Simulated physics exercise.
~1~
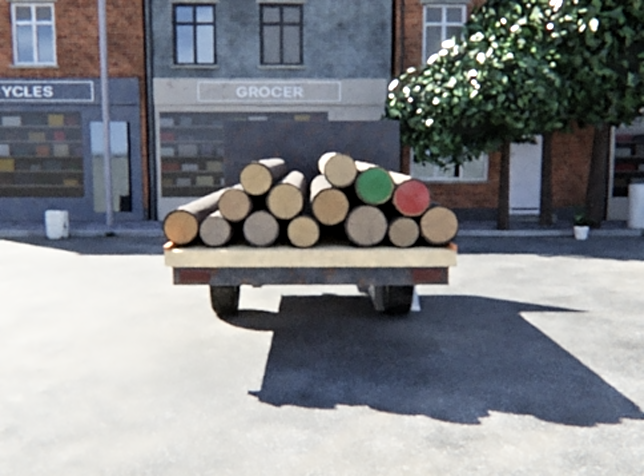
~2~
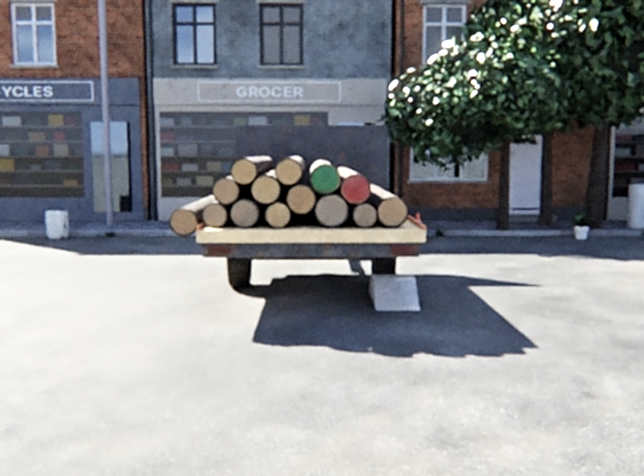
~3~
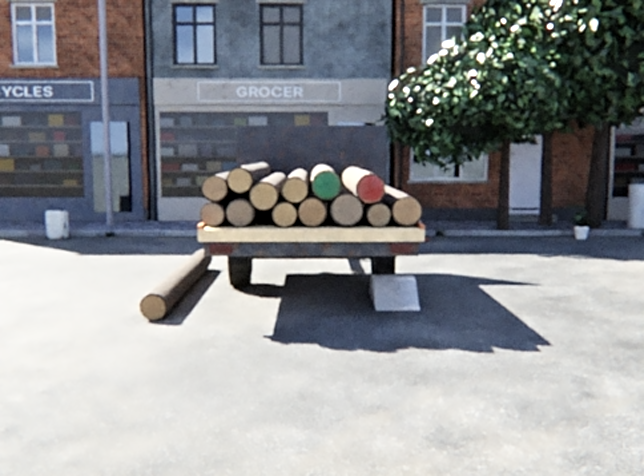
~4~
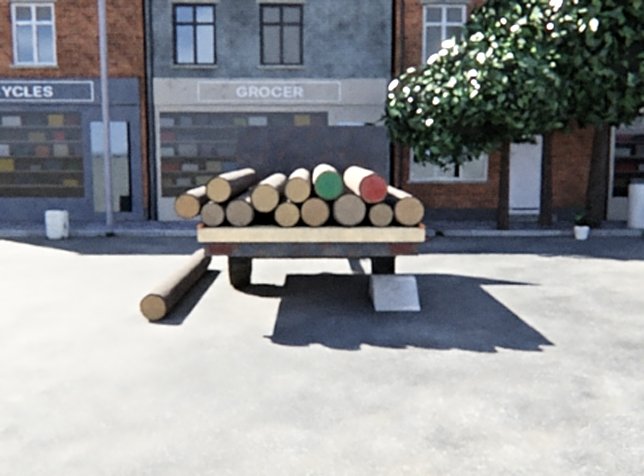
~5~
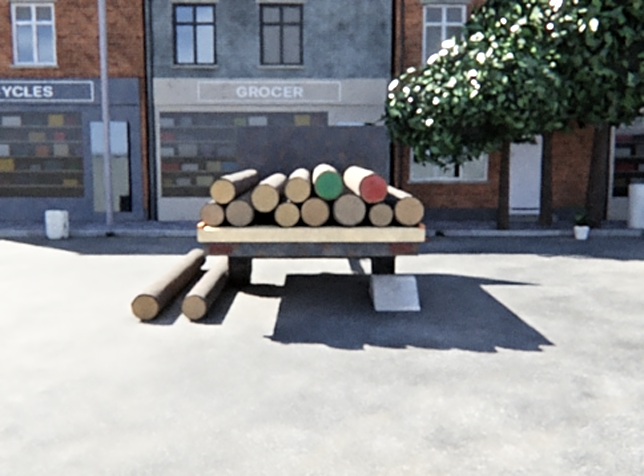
A loaded flatbed loses two plain logs off its left side while red and green stay aboard.
